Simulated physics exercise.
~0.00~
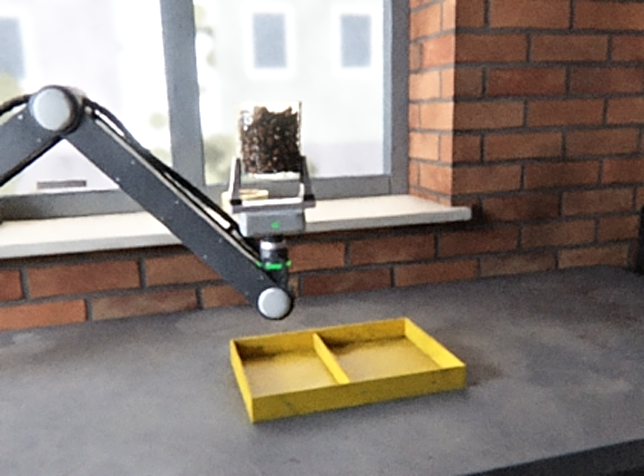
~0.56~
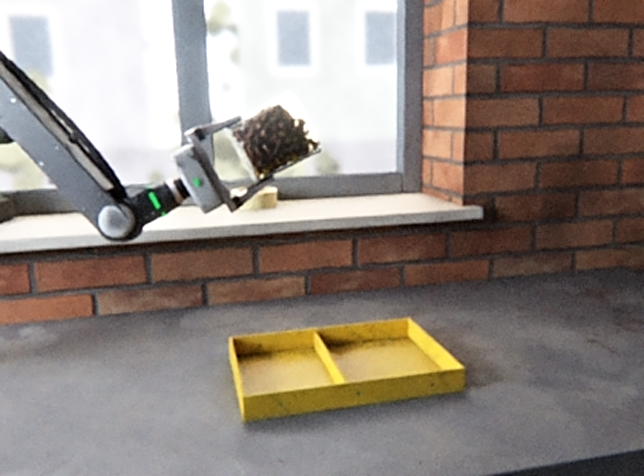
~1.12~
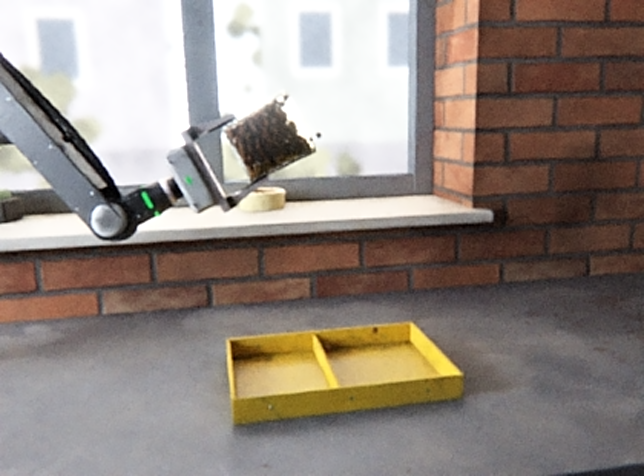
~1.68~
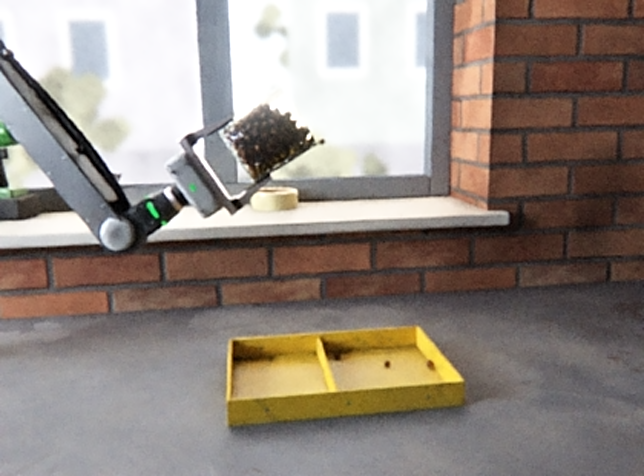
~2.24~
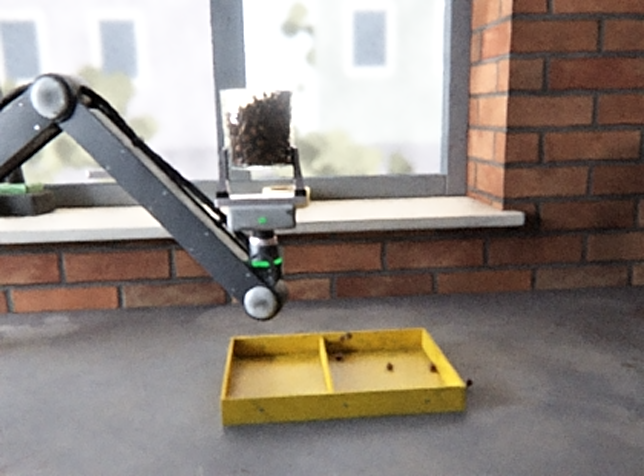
Robot arm tipping a clear cup of brown pellets over a yellow divided tray, spilling only a few before turning it upright.
